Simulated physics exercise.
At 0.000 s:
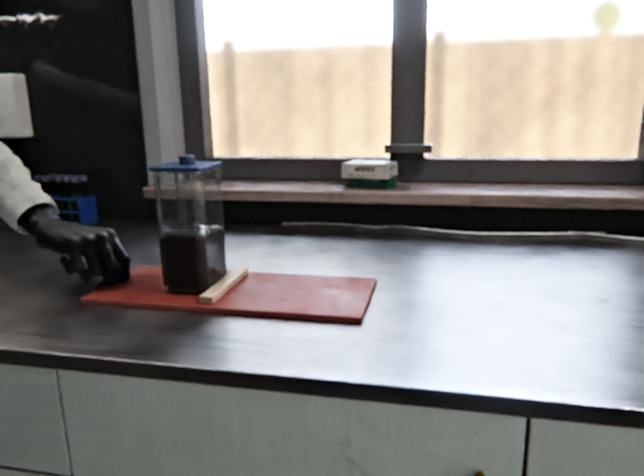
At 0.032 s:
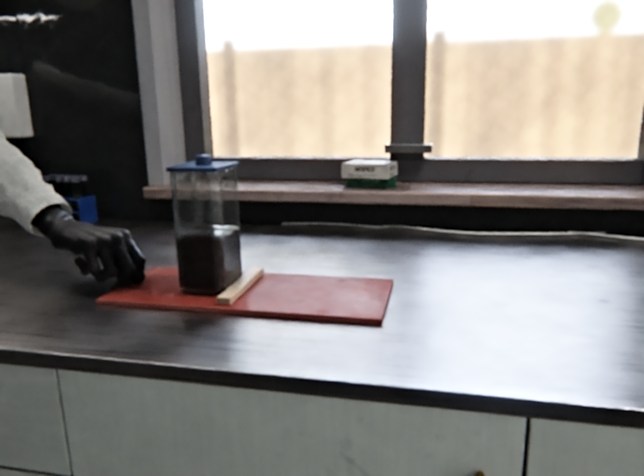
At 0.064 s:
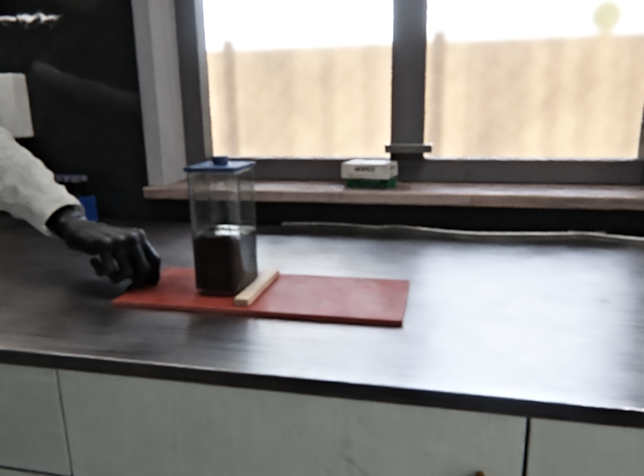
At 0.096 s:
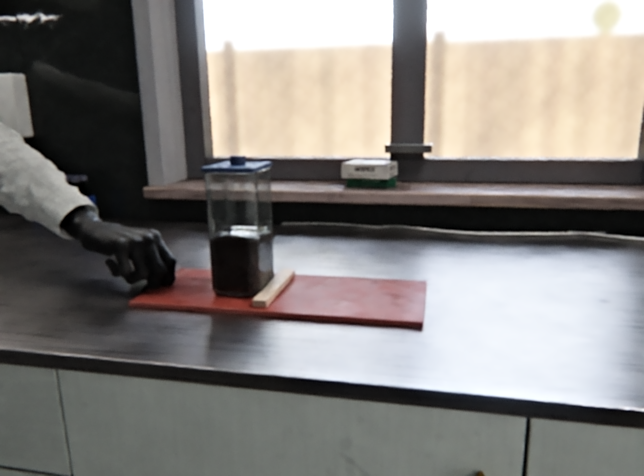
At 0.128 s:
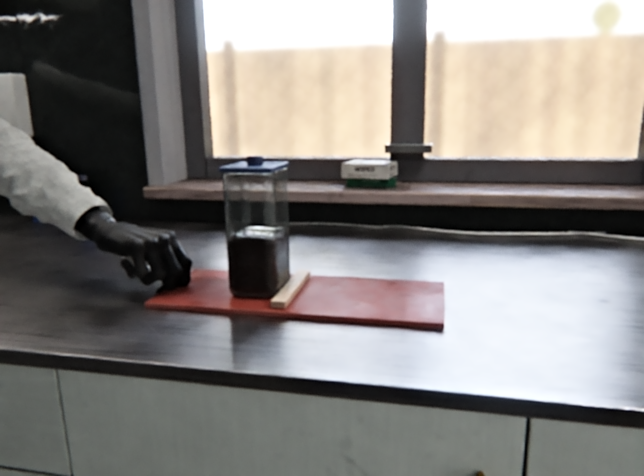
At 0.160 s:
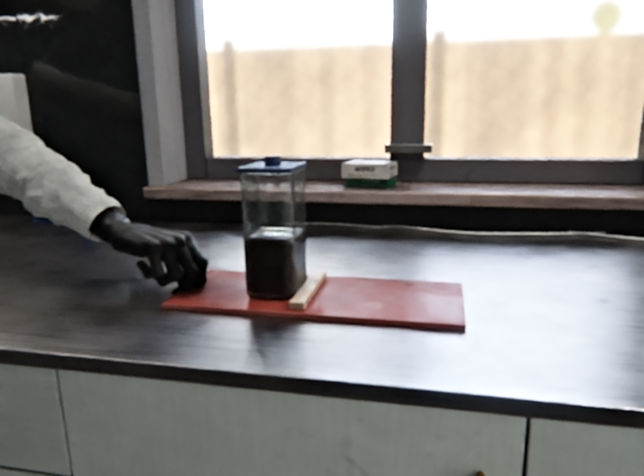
A gloved hand slides a red board carrying a half-filled square bottle rightward along a dark counter.
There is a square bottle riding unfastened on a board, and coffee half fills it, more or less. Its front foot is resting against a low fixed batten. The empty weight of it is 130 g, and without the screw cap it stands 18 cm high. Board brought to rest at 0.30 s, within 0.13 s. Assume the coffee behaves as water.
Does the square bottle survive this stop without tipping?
Yes.
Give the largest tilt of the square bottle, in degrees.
Roughly 7 degrees.
After 0.43 s the board moves at 0.00 m/s; the square bottle leans 5°.
After 0.55 s the square bottle stands where it began.
After 0.71 s the square bottle stands where it began.
After 0.93 s the square bottle stands where it began.
In the end the square bottle stands where it began.
